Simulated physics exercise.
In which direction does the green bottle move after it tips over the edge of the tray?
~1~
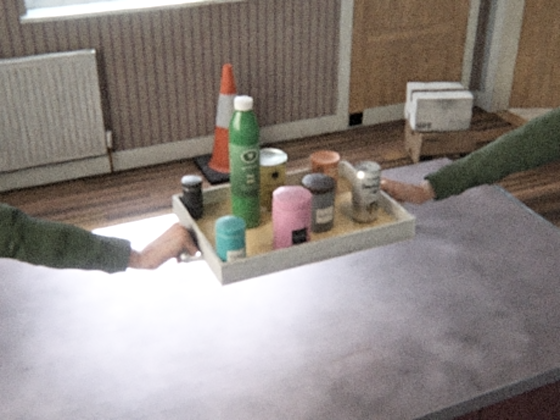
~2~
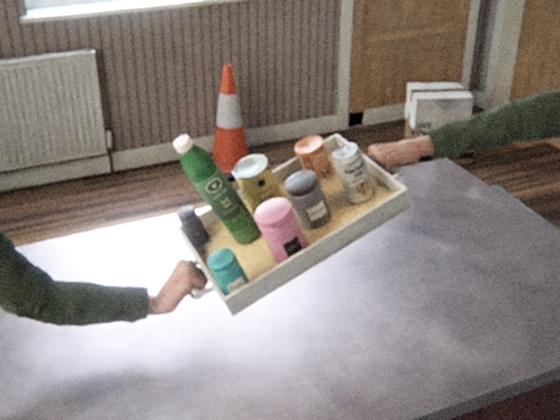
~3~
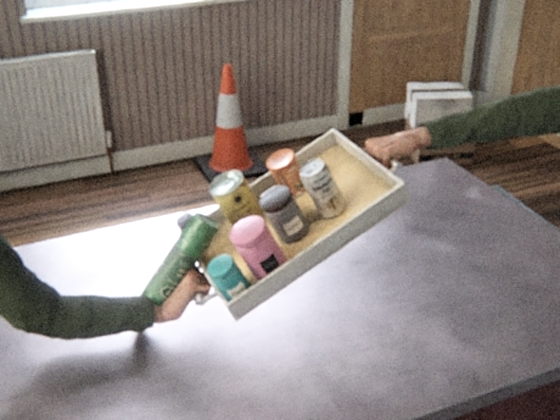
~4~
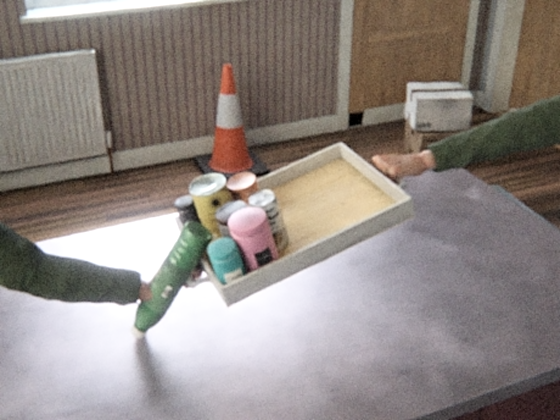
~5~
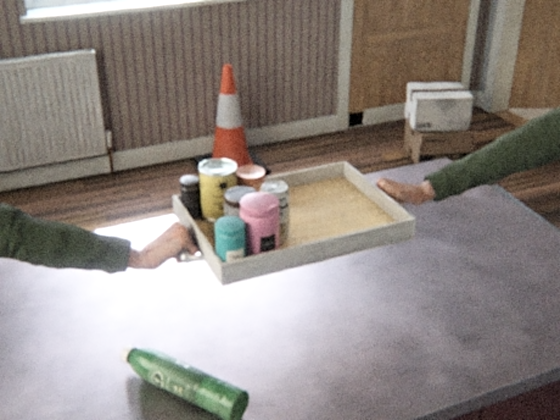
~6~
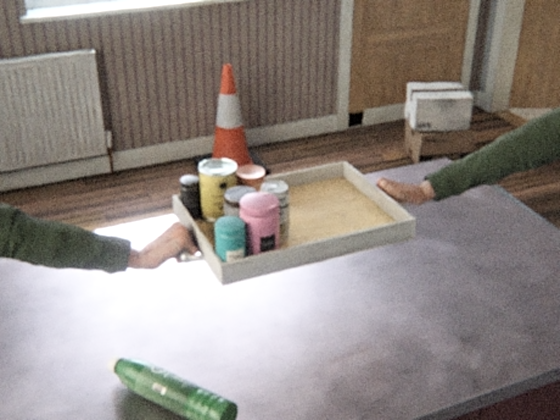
The green bottle moves down, dropping from the left end of the tray to the table below.
